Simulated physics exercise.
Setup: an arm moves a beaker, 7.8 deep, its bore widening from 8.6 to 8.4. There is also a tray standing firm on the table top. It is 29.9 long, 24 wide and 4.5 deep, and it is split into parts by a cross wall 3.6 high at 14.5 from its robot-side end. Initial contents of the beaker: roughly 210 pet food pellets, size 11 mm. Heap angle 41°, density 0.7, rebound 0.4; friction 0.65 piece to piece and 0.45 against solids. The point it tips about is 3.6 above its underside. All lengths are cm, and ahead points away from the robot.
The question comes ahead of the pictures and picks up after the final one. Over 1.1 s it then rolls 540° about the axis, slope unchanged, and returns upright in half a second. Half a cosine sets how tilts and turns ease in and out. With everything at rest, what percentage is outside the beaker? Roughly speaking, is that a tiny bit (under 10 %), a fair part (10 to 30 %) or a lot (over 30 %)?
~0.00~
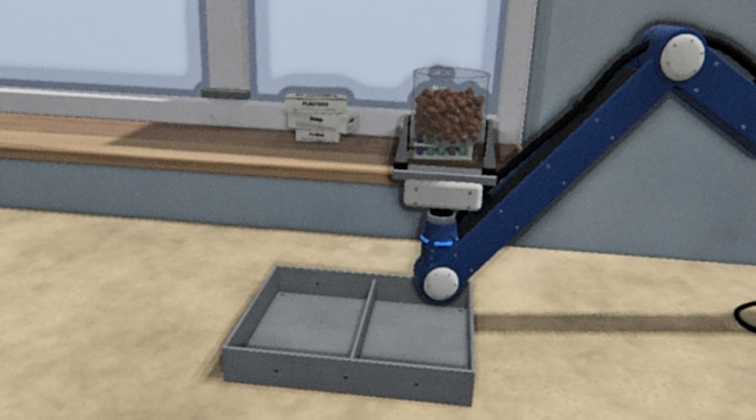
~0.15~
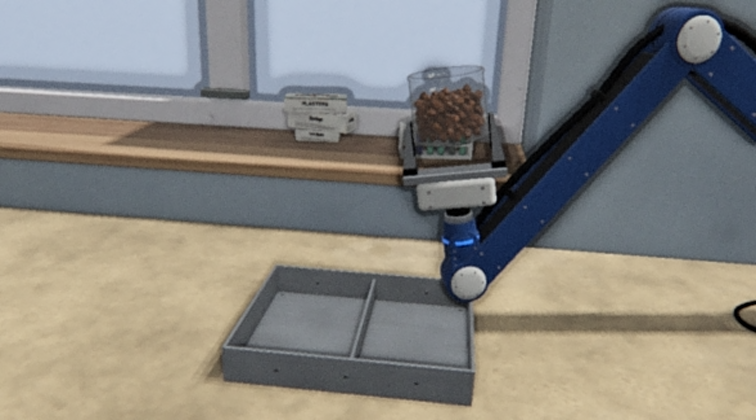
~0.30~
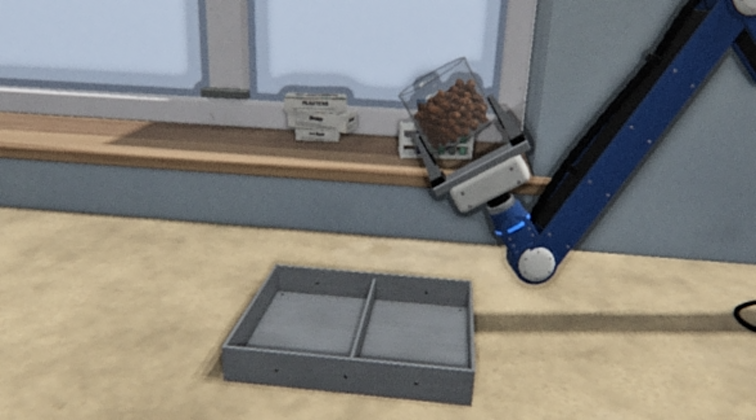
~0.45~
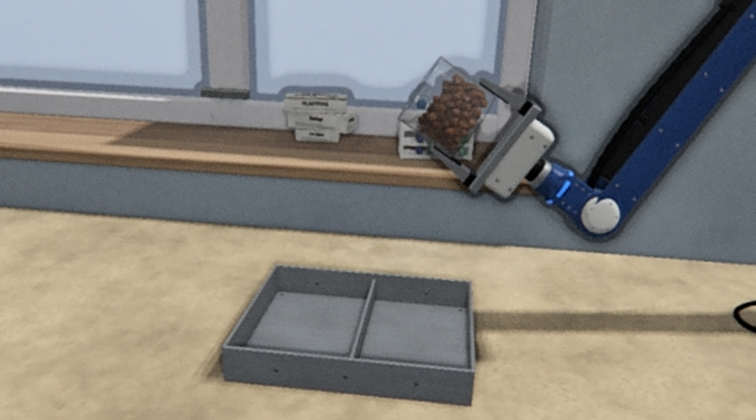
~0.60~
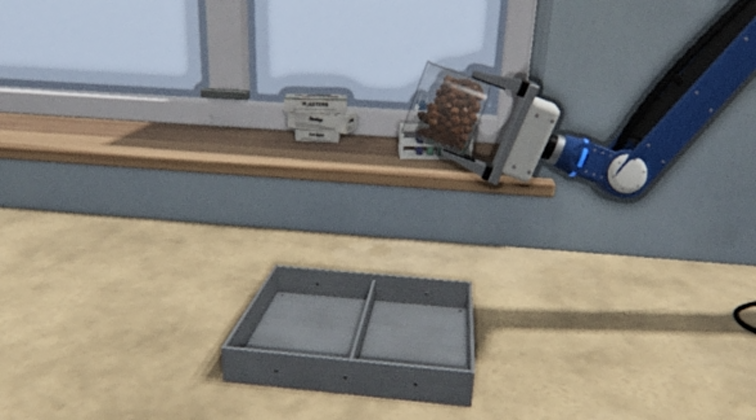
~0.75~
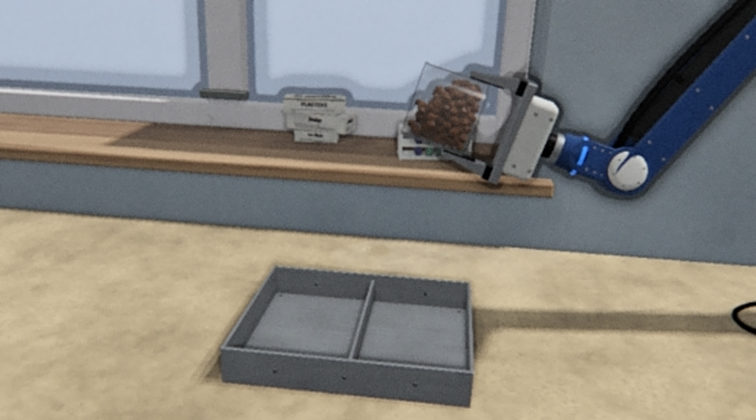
I'd say a fair part, 10 to 30 %.
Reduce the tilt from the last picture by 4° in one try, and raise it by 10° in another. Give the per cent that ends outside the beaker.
Roughly 5 and 40 per cent.
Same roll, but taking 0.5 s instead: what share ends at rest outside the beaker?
In that case roughly 5 percent.
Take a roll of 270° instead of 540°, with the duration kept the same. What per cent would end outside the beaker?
It would be roughly 15 percent.
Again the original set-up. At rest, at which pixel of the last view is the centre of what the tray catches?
The middle lies at roughly (320, 338).
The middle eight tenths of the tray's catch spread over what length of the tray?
About 16 cm.
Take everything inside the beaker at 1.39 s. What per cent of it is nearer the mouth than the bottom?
Close to 35 per cent sits in the mouth half.
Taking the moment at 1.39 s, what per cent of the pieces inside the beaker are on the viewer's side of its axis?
Around 65 percent.
After 1.39 s, tipped 74°, highest piece 37 above the table; 202 in the beaker, 5 in the far-side part, 1 in the robot-side part, 6 in flight or on a rim.
After 2.03 s, tipped 53°, highest piece 35 above the table; 185 in the beaker, 21 in the far-side part, 5 in the robot-side part, 3 in flight or on a rim.
After 2.55 s, upright, highest piece 37 above the table; 184 in the beaker, 25 in the far-side part, 5 in the robot-side part.
After 3.25 s, upright, highest piece 37 above the table; 184 in the beaker, 25 in the far-side part, 5 in the robot-side part.
In the end, 184 in the beaker, 25 in the far-side part, 5 in the robot-side part. That is 14 % outside the beaker.
